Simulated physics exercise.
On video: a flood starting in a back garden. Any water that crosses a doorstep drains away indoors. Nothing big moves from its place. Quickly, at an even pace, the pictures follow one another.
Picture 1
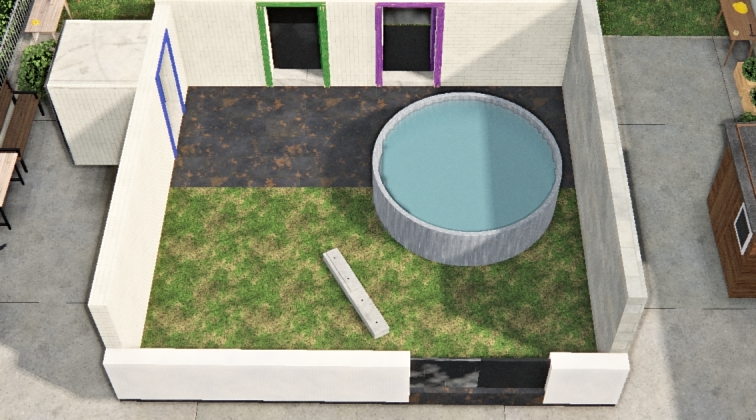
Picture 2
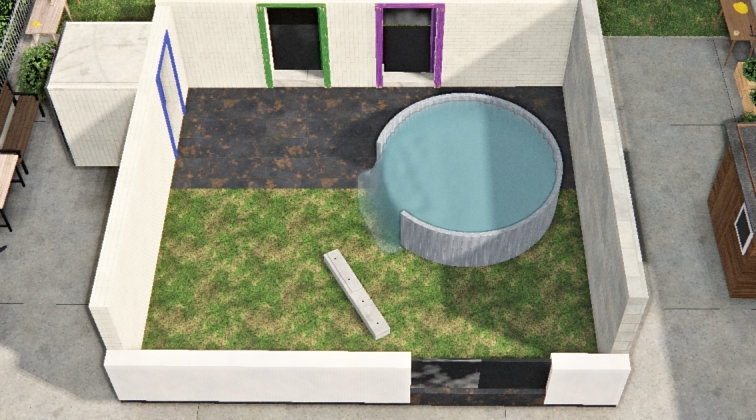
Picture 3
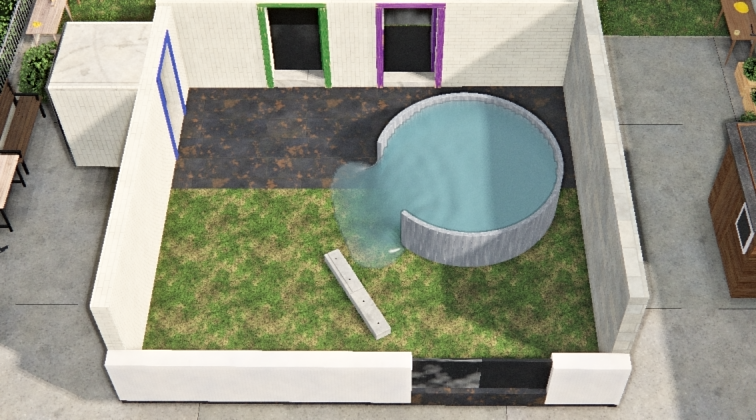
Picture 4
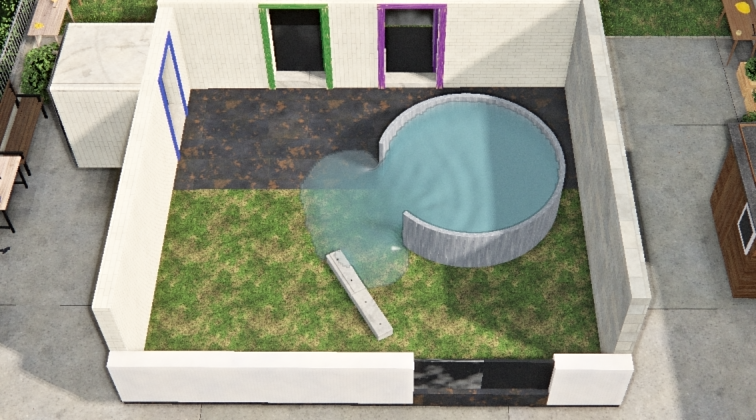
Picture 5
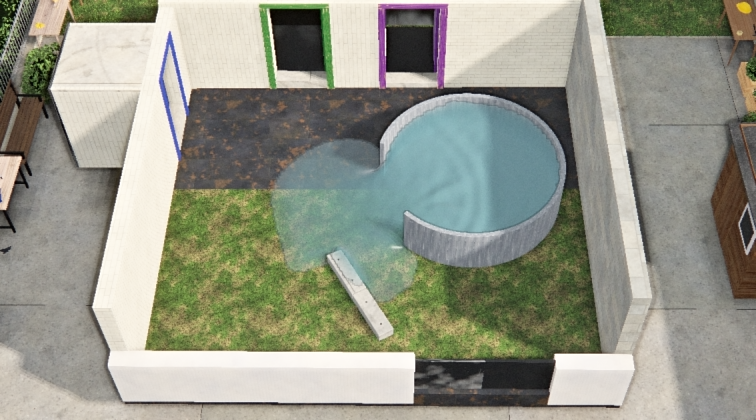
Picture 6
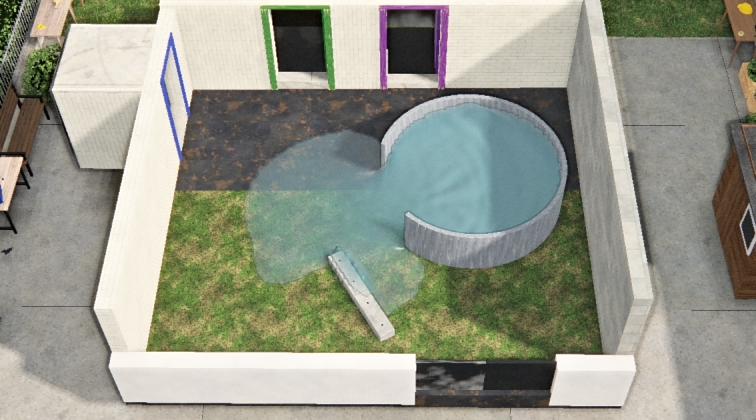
A round, grey-walled pool of blue water stands at the right of a white-walled back garden, seen from high above. Behind it lie dark paving and green-framed and purple-framed openings, with a blue frame on the left wall and a pale beam on the patchy grass. A gap opens in the pool's left side, and water pours out, fanning leftward over grass and paving and around the beam's upper end.
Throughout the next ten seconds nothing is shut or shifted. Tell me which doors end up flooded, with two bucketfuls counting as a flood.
Here is how it goes: The blue door escapes flooding; the green door escapes flooding; the purple door escapes flooding.
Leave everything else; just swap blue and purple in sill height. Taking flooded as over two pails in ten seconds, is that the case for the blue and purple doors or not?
One by one: Blue door goes over, purple door keeps below it.
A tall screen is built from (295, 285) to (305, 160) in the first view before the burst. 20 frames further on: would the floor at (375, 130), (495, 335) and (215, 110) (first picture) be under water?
Taking the points in order - wetted, wetted, wetted.
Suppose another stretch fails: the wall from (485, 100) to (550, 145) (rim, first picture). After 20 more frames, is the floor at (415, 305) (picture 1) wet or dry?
Untouched.
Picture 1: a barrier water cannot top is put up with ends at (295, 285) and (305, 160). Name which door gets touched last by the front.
My answer: The one in blue.
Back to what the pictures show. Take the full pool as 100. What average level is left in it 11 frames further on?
I'd put it close to 56 percent.
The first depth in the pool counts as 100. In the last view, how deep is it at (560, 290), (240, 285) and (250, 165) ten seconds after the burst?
At the three places, in the order asked: Around 18, 16 and 20 per cent.
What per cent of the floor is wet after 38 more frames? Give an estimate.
That works out at 90 %.
A moment on, water covers 40 % of the floor; the blue door not reached, the green door not reached, the purple door not reached.
Next, water covers 55 % of the floor; the blue door wet at the sill, nothing in, the green door wet at the sill, nothing in, the purple door not reached.
Then, water covers 70 % of the floor; the blue door wet at the sill, nothing in, the green door wet at the sill, nothing in, the purple door not reached.
Later, water covers 90 % of the floor; the blue door wet at the sill, nothing in, the green door wet at the sill, nothing in, the purple door wet at the sill, nothing in.
In the end, water covers 95 % of the floor; the blue door wet at the sill, nothing in, the green door wet at the sill, nothing in, the purple door wet at the sill, nothing in.
